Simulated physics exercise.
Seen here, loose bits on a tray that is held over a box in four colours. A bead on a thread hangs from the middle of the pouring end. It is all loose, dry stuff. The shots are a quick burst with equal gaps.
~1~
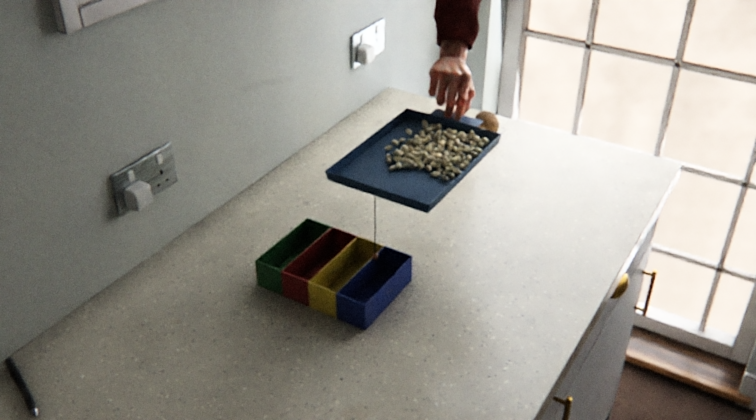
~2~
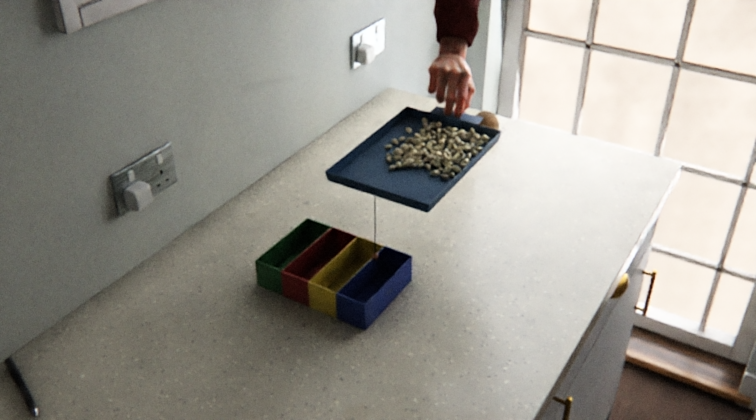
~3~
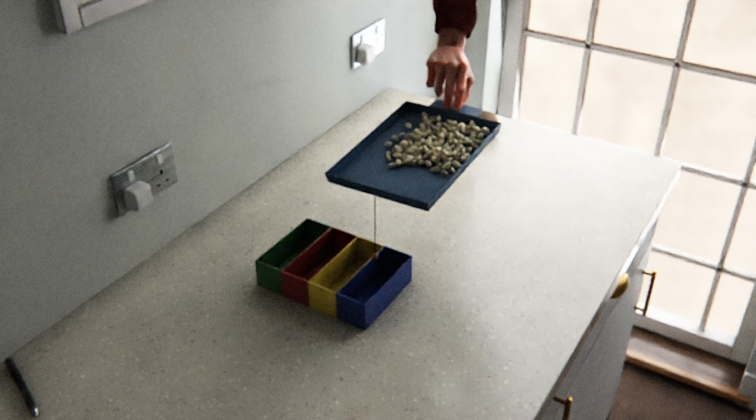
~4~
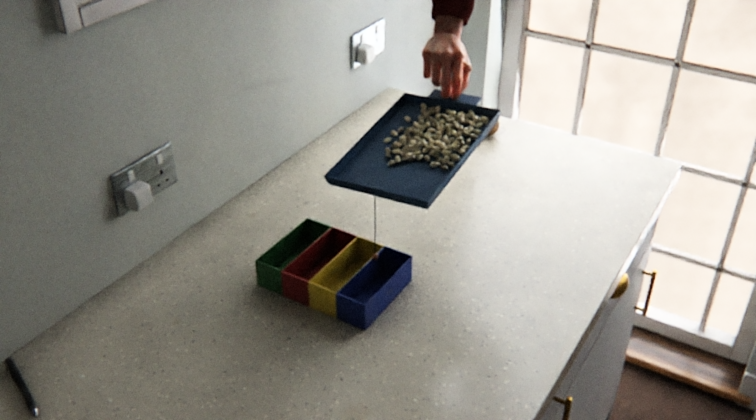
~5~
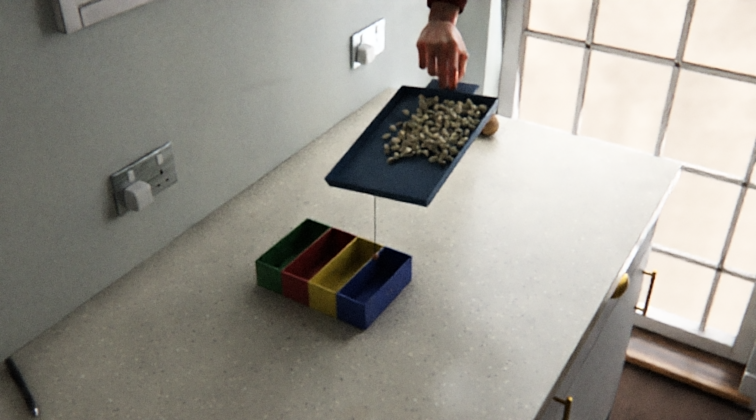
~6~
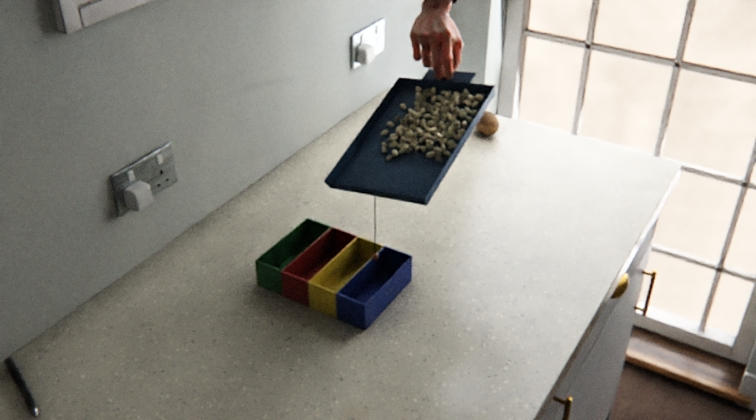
Tray of pale beans tilting gradually as a hand raises its far end above a box with green, red, yellow and blue cells.
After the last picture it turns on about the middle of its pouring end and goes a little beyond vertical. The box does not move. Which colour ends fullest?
Most goes to the red cell.
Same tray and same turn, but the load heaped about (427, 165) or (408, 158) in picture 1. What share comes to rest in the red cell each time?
The first gives 60 %, the second 60 %.
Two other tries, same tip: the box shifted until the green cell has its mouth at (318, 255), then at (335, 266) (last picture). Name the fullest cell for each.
At the first place the cell in green, at the second the green cell.
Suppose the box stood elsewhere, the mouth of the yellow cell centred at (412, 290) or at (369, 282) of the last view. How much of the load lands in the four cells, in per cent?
The first gives 20 %, the second 90 %.
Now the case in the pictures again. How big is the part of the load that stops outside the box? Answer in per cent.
Some 0 per cent.
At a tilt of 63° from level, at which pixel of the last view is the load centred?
Roughly at (352, 172).
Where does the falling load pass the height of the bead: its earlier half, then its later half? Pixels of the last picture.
First near (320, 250), later near (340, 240).
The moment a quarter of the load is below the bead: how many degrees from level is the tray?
Roughly 80°.
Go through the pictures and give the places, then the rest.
Corners of the pouring end near (328, 171) and (428, 203), level; middle of the load near (434, 150), white beans; bead on its thread near (375, 257); green cell near (269, 275); red cell near (296, 286); yellow cell near (323, 297); blue cell near (351, 309), in the first picture.
Corners of the pouring end near (328, 171) and (428, 203), level; middle of the load near (434, 149), in the second picture.
Corners of the pouring end near (327, 173) and (427, 202), tipped barely, lowest at the left corner; middle of the load near (434, 144), in the third picture.
Corners of the pouring end near (327, 175) and (426, 200), tipped a little, lowest at the left corner; middle of the load near (433, 137), in the fourth picture.
Corners of the pouring end near (326, 178) and (425, 198), tipped clearly, lowest at the left corner; middle of the load near (432, 130), in the fifth picture.
Corners of the pouring end near (326, 180) and (423, 197), tipped clearly, lowest at the left corner; middle of the load near (430, 123); green cell near (269, 275); red cell near (296, 286); yellow cell near (323, 297); blue cell near (351, 309), in the sixth picture.
Shortly afterwards, tray tipped steeply; all but a few on the tray; a little falling or outside the box.
Next, tray tipped past a quarter turn; near a third on the tray; near a third in the red cell; a little in the yellow cell; only a few in the green cell; only a few in the blue cell; a little falling or outside the box.
Some moments later, tray tipped past a quarter turn; near two thirds in the red cell; near a quarter in the yellow cell; only a few in the green cell; only a few in the blue cell; only a few falling or outside the box.
In the end, tray tipped past a quarter turn; near two thirds in the red cell; near a quarter in the yellow cell; only a few in the green cell; only a few in the blue cell; only a few outside the box.
